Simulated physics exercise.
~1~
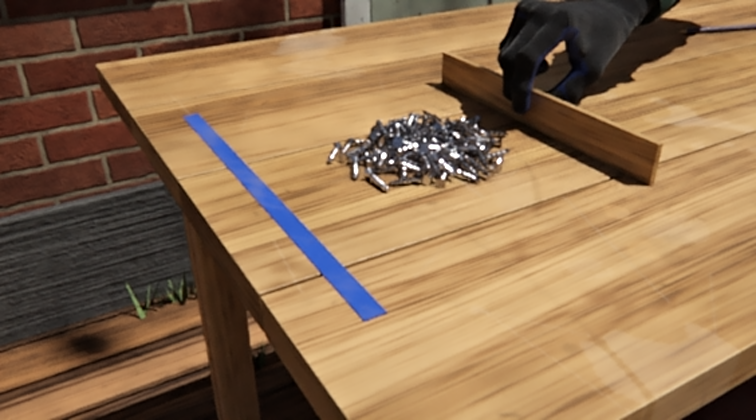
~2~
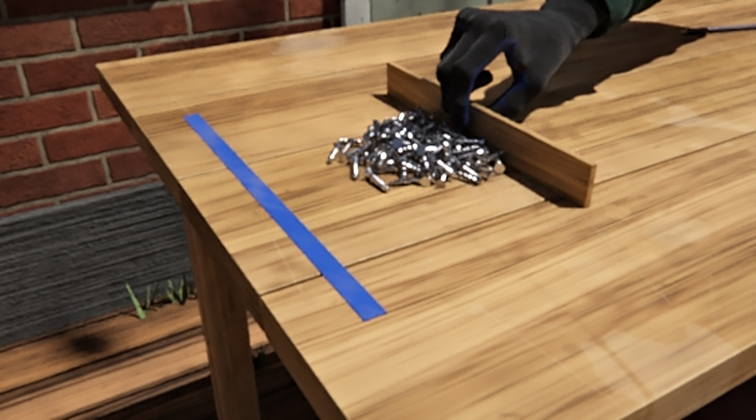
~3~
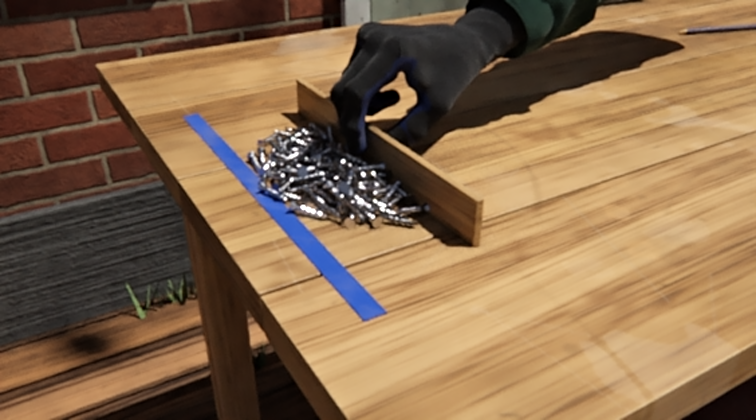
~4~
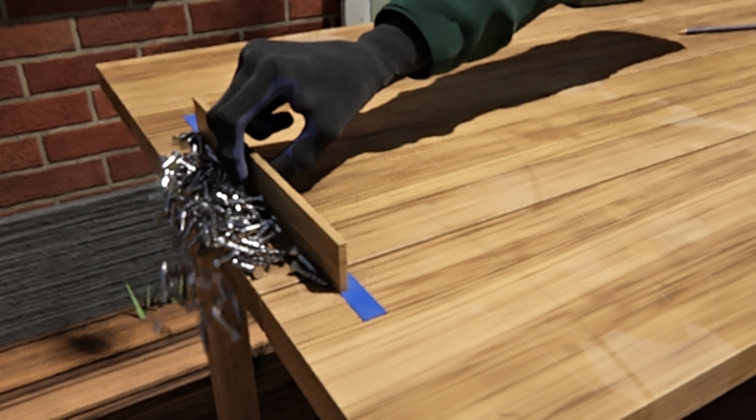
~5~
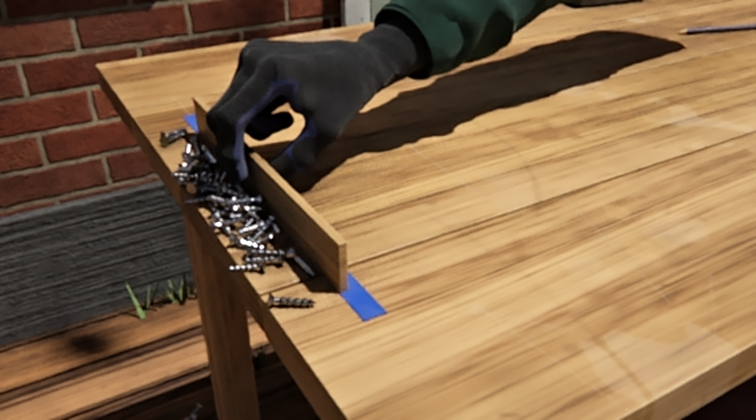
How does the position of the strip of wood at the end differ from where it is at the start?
At the start the strip of wood stands to the right of the pile, well away from the blue tape. At the end it stands farther left, at the blue tape near the table's end.
A loose pile of shiny, silvery screw-like pieces lies on a light brown wooden table, seen from above at an angle beside a red brick wall. A strip of blue tape crosses the tabletop to the left of the pile, near the table's end. A dark-gloved hand with a green sleeve holds an upright strip of wood and slides it left, reaching the pile and pushing it onto the tape. The strip stops at the tape as pieces spill over the edge. About half drop off, while the rest stay heaped along the edge.
